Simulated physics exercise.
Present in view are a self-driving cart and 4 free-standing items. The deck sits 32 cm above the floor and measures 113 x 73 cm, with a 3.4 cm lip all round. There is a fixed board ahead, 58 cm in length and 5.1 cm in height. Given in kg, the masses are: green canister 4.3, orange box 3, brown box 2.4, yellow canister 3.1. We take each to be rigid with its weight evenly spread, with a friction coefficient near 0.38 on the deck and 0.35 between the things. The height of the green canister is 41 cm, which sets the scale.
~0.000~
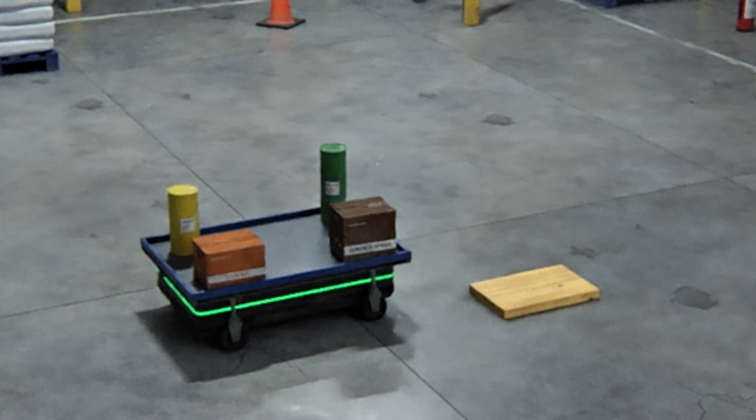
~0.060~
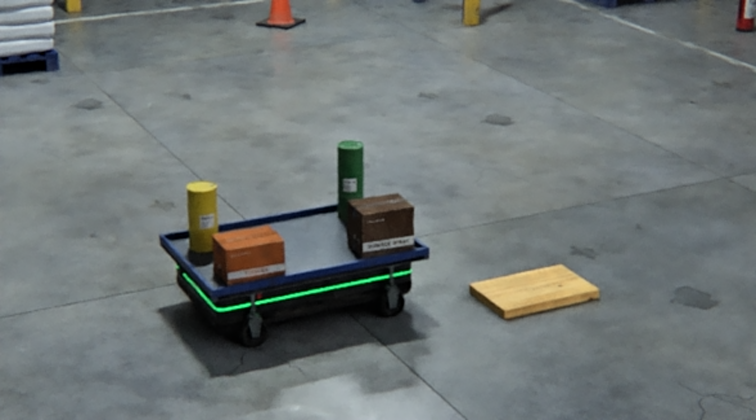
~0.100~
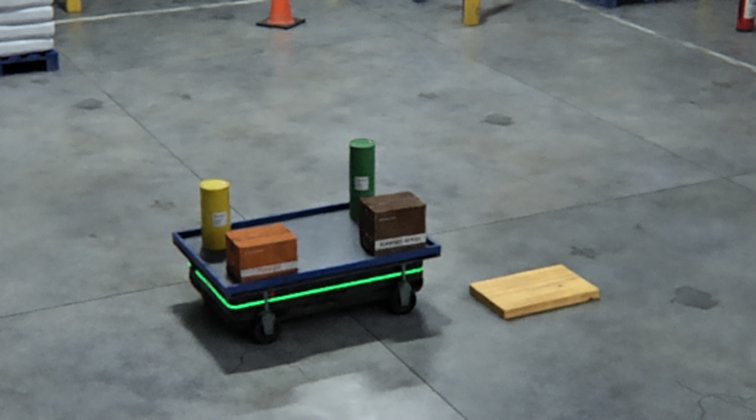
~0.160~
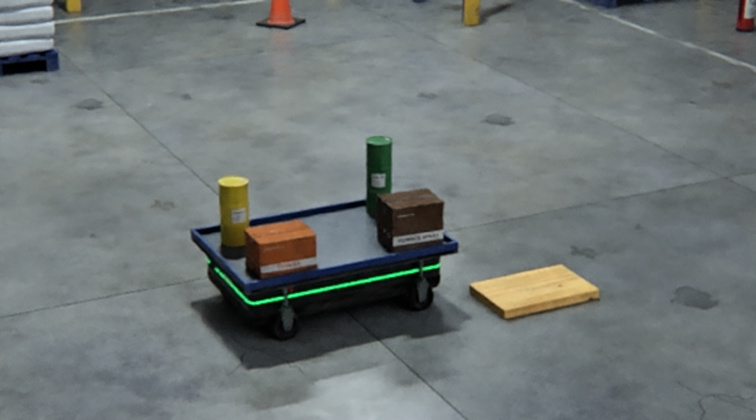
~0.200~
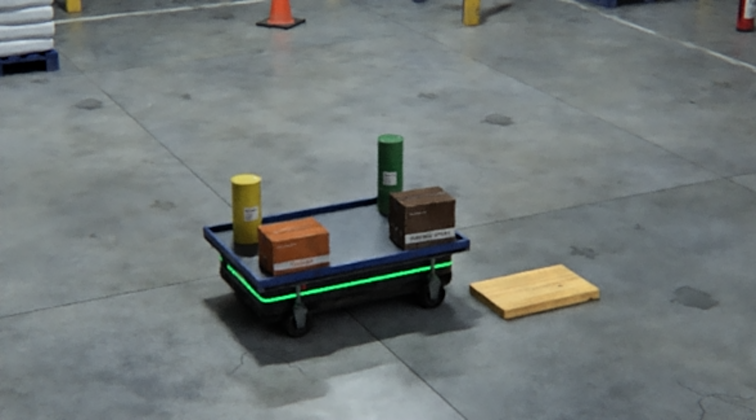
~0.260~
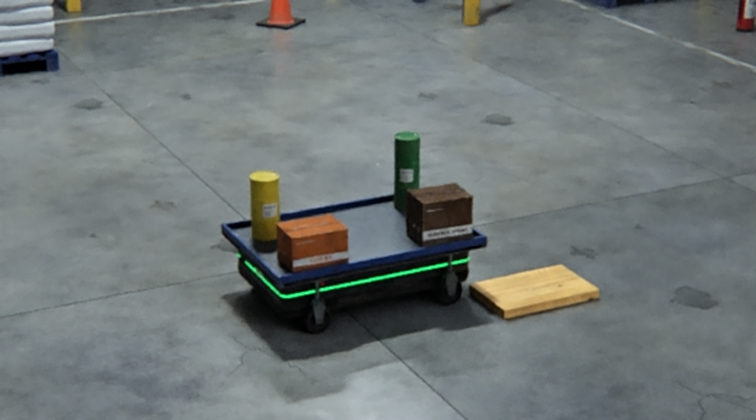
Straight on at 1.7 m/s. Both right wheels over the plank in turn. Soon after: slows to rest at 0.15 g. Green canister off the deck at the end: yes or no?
Yes.
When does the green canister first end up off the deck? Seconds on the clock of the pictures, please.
Near 1.0 s.
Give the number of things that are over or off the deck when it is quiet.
My answer is 2.
After 0.66 s, cart 112 cm along; green canister leaning 18° near (499, 146); brown box leaning 18°; orange box slid 2 cm.
After 1.06 s, cart 180 cm along; green canister now off the deck; yellow canister leaning 17°; orange box leaning 11°.
After 1.46 s, cart 246 cm along; yellow canister leaning 26°; brown box slid 6 cm; orange box slid 5 cm.
After 1.96 s, cart 299 cm along; yellow canister on its side; brown box slid 6 cm; orange box slid 5 cm.
At rest (3.0 s), off the deck, green canister; tipped over on the deck, yellow canister; the other 2 in place, give or take 10 cm. In the last view, green canister near (617, 177).
